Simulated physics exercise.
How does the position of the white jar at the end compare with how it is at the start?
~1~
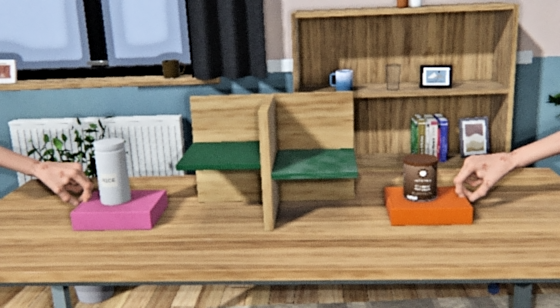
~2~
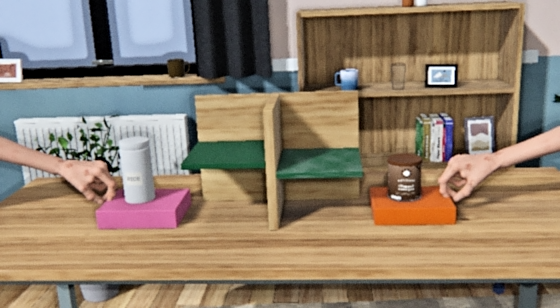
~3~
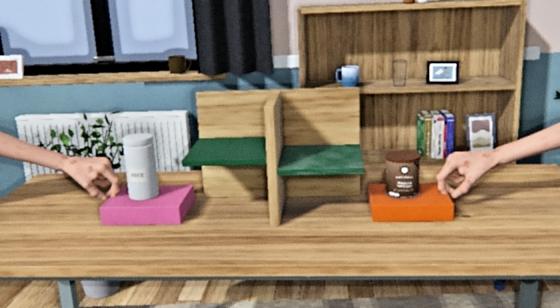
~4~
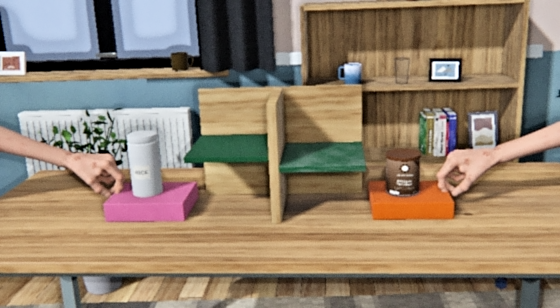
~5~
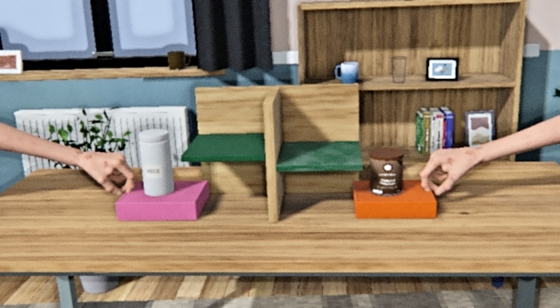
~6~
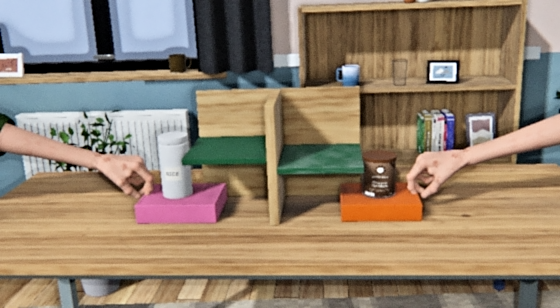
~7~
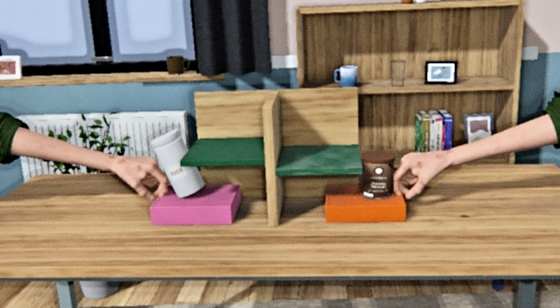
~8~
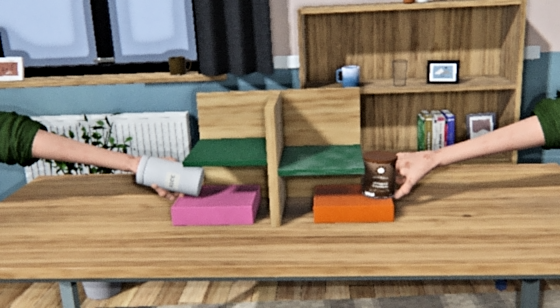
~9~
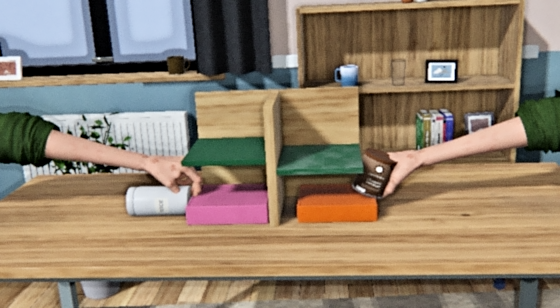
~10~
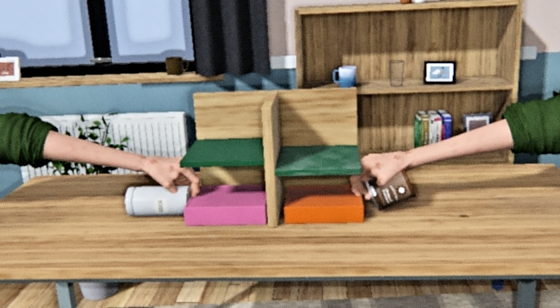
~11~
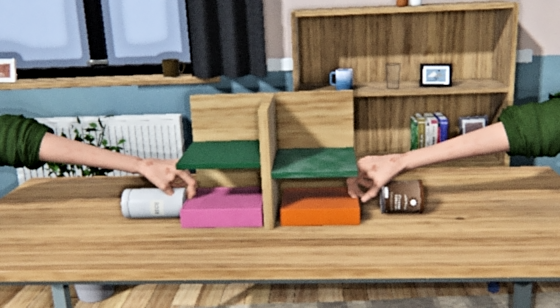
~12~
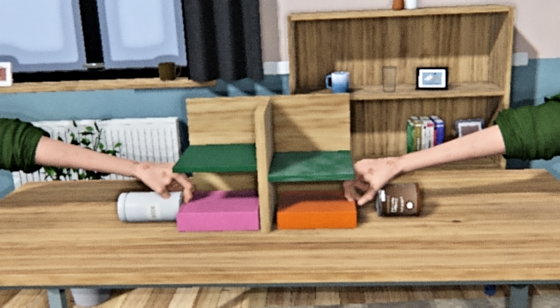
At the start the white jar stands upright on the pink tray, but at the end it lies on its side on the table to the left of the tray.
